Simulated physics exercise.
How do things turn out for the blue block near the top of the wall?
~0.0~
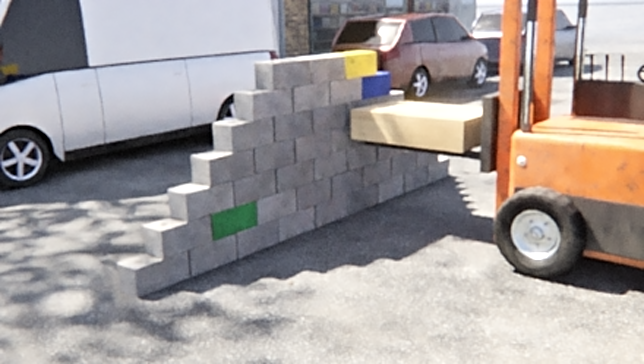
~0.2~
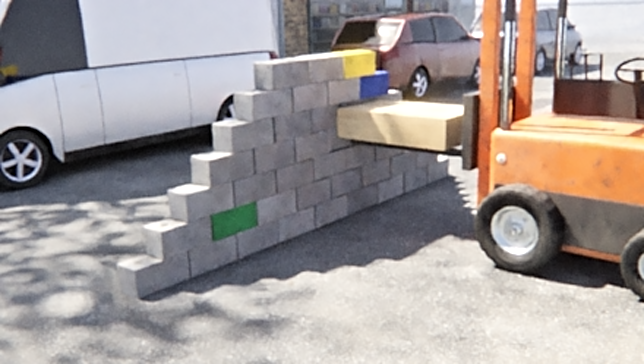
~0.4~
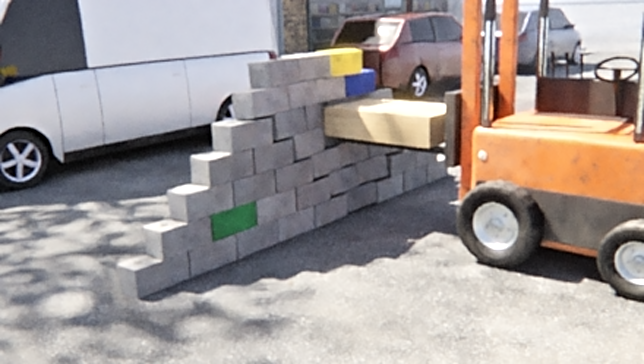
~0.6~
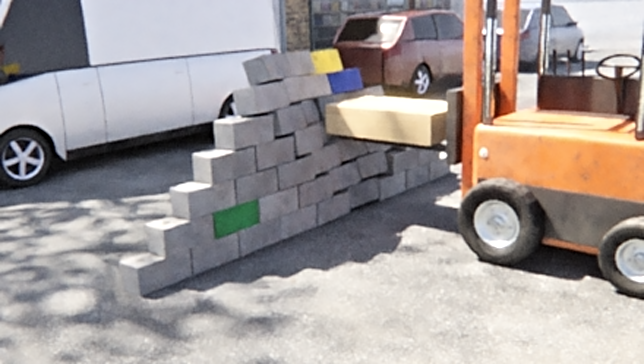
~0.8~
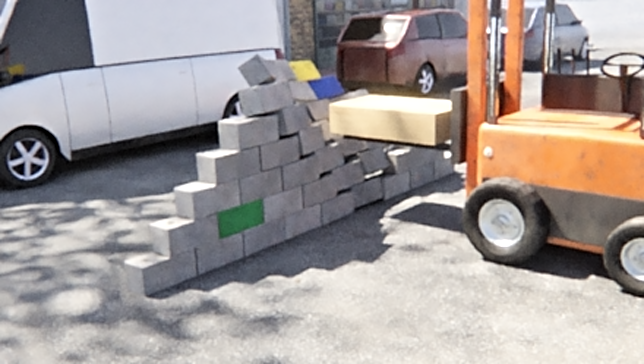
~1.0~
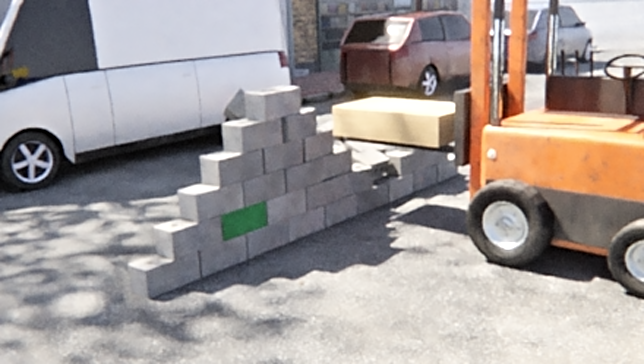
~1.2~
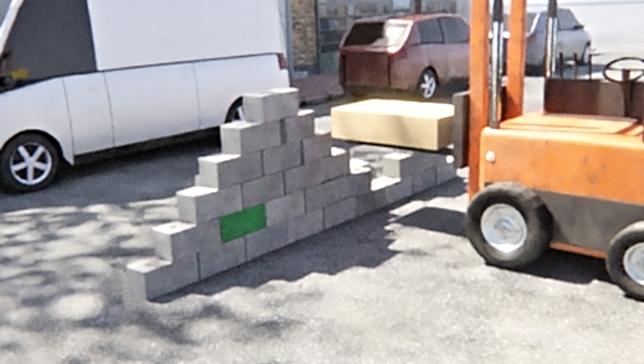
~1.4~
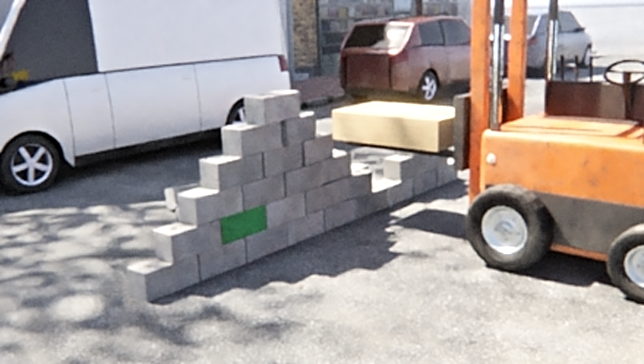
It does not stay up. It is pushed left, tips over with the blocks around it and drops out of sight behind the wall.
